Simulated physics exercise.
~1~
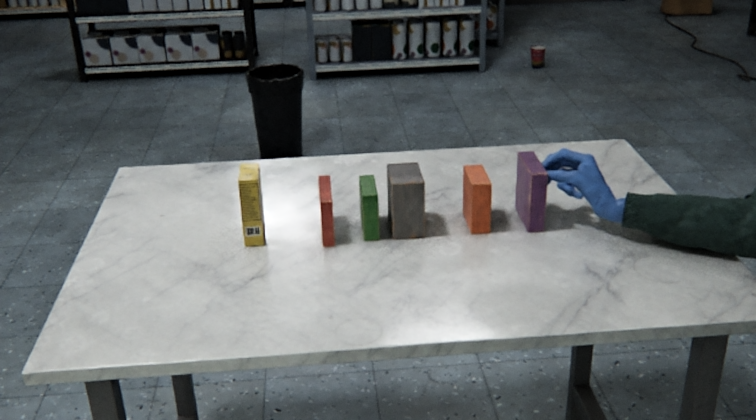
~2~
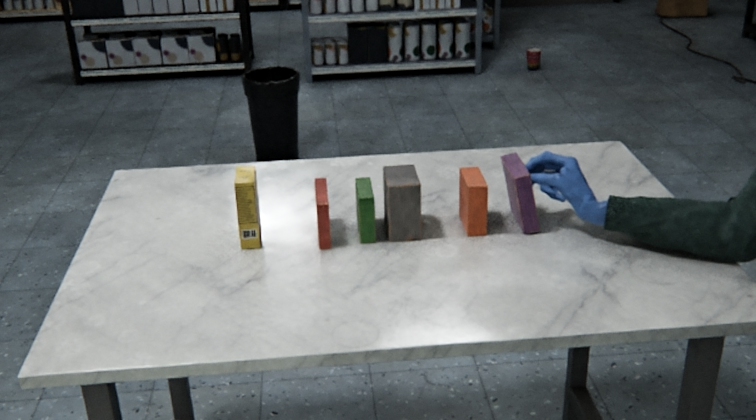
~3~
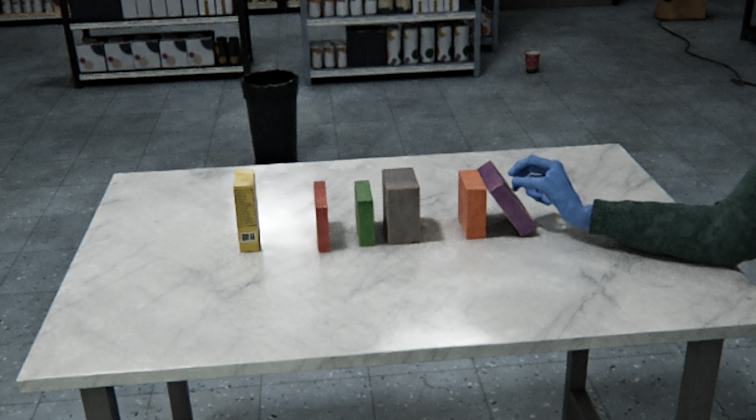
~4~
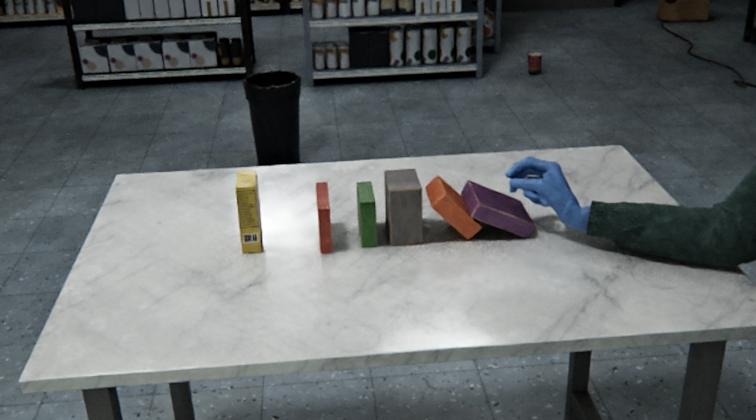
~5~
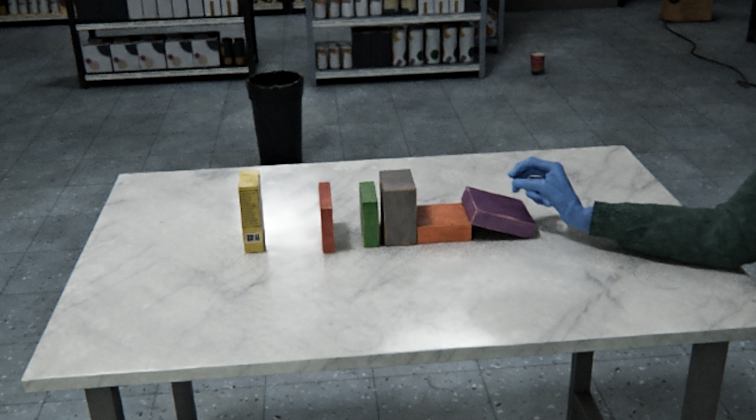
A blue-gloved hand reaches in from the right to a purple block at the end of a spaced row on a pale marble-topped table, seen from slightly above in a dim room with shelves and a black bin behind. Leftward from it stand an orange block, a thicker grey block, a green board, a red board and a yellow packet. The hand tips the purple block left, then stays still as it leans onto the orange one. The orange block topples against the grey block and ends lying flat, with the purple block resting tilted on it. The grey block, both boards and the packet remain upright.
